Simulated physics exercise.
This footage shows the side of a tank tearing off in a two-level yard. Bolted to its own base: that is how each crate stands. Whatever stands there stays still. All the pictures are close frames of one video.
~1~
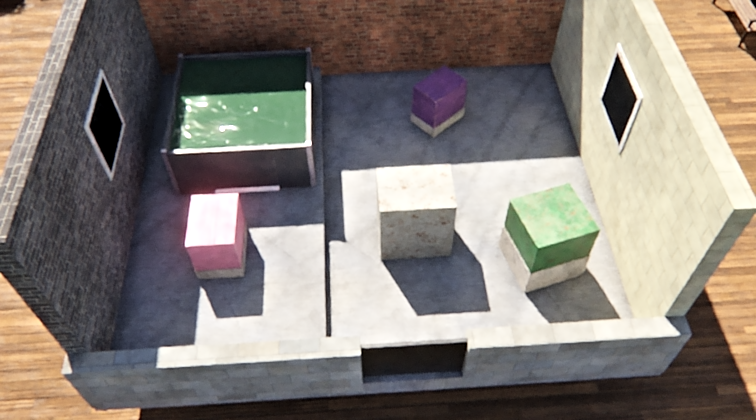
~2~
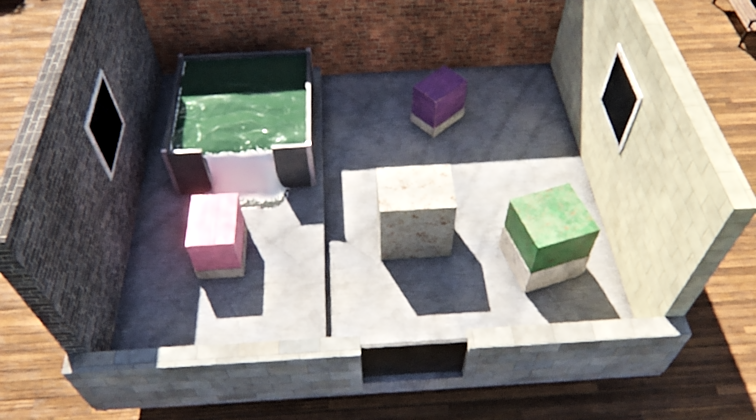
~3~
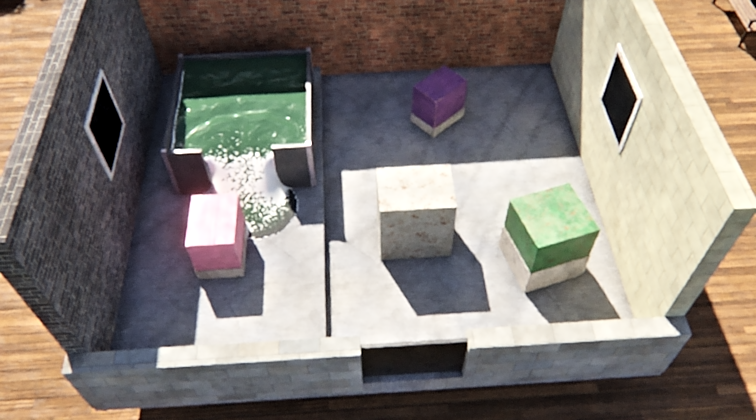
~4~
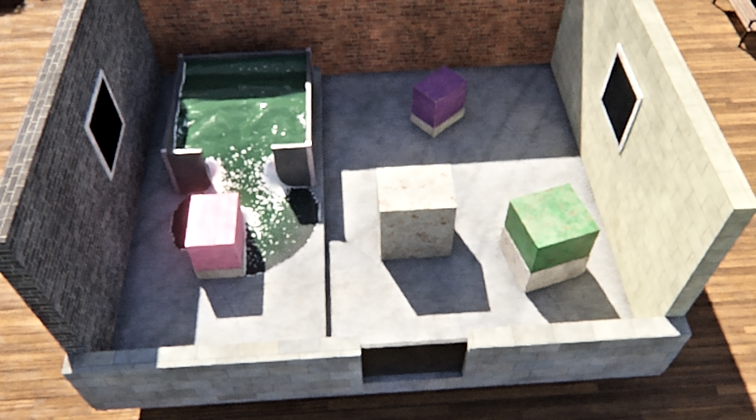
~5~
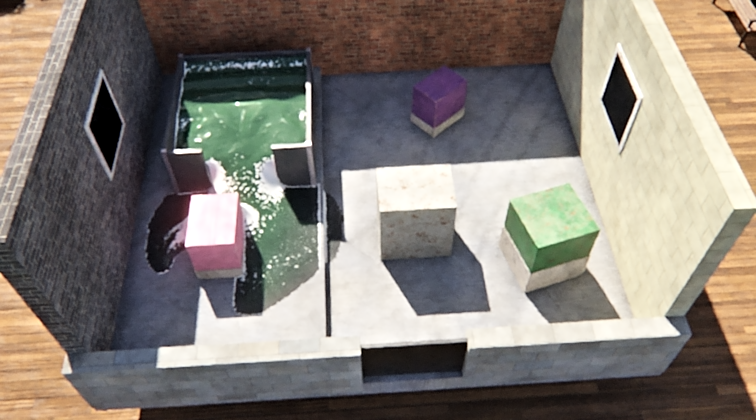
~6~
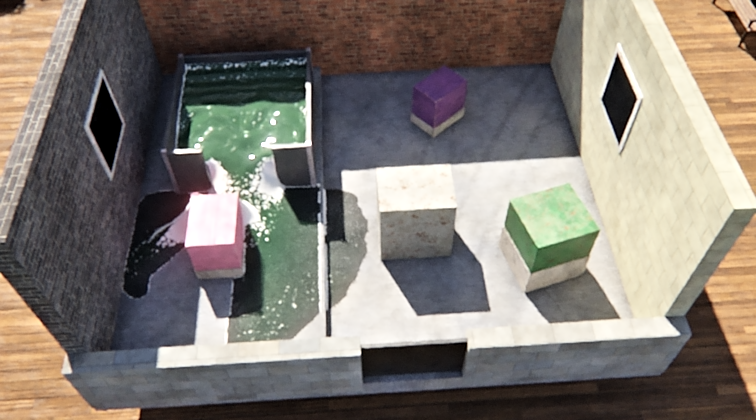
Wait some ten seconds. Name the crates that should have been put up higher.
Afterwards, the green crate ends up dry; the pink crate ends up wet; the purple crate ends up dry.
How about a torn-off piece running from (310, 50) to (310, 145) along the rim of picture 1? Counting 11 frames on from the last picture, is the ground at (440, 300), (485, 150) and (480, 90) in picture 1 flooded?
Order as asked: Untouched, swamped, swamped.
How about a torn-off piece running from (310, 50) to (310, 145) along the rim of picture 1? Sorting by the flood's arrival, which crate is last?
My answer: The pink one.
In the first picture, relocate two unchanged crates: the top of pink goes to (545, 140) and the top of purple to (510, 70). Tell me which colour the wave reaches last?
One in purple, last.
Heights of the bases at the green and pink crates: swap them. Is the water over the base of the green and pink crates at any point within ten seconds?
One by one: The green crate is reached; the pink crate is reached.
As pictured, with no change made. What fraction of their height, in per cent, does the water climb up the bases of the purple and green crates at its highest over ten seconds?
The first reaches around 80 in a hundred, the second around 50.
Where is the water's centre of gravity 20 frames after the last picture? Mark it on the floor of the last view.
I'd place it roughly at (288, 211).
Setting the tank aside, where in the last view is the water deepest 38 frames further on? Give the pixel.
Somewhere near (589, 350).
A moment on, water covers 30 % of the floor; the green crate not reached, the pink crate water round its plinth, the purple crate not reached.
Next, water covers 45 % of the floor; the green crate water round its plinth, the pink crate water round its plinth, the purple crate not reached.
Then, water covers 55 % of the floor; the green crate water round its plinth, the pink crate water round its plinth, the purple crate not reached.
Later, water covers 95 % of the floor; the green crate water round its plinth, the pink crate water round its plinth, the purple crate water round its plinth.
In the end, water covers 100 % of the floor; the green crate stayed above the water, the pink crate was topped, the purple crate stayed above the water.
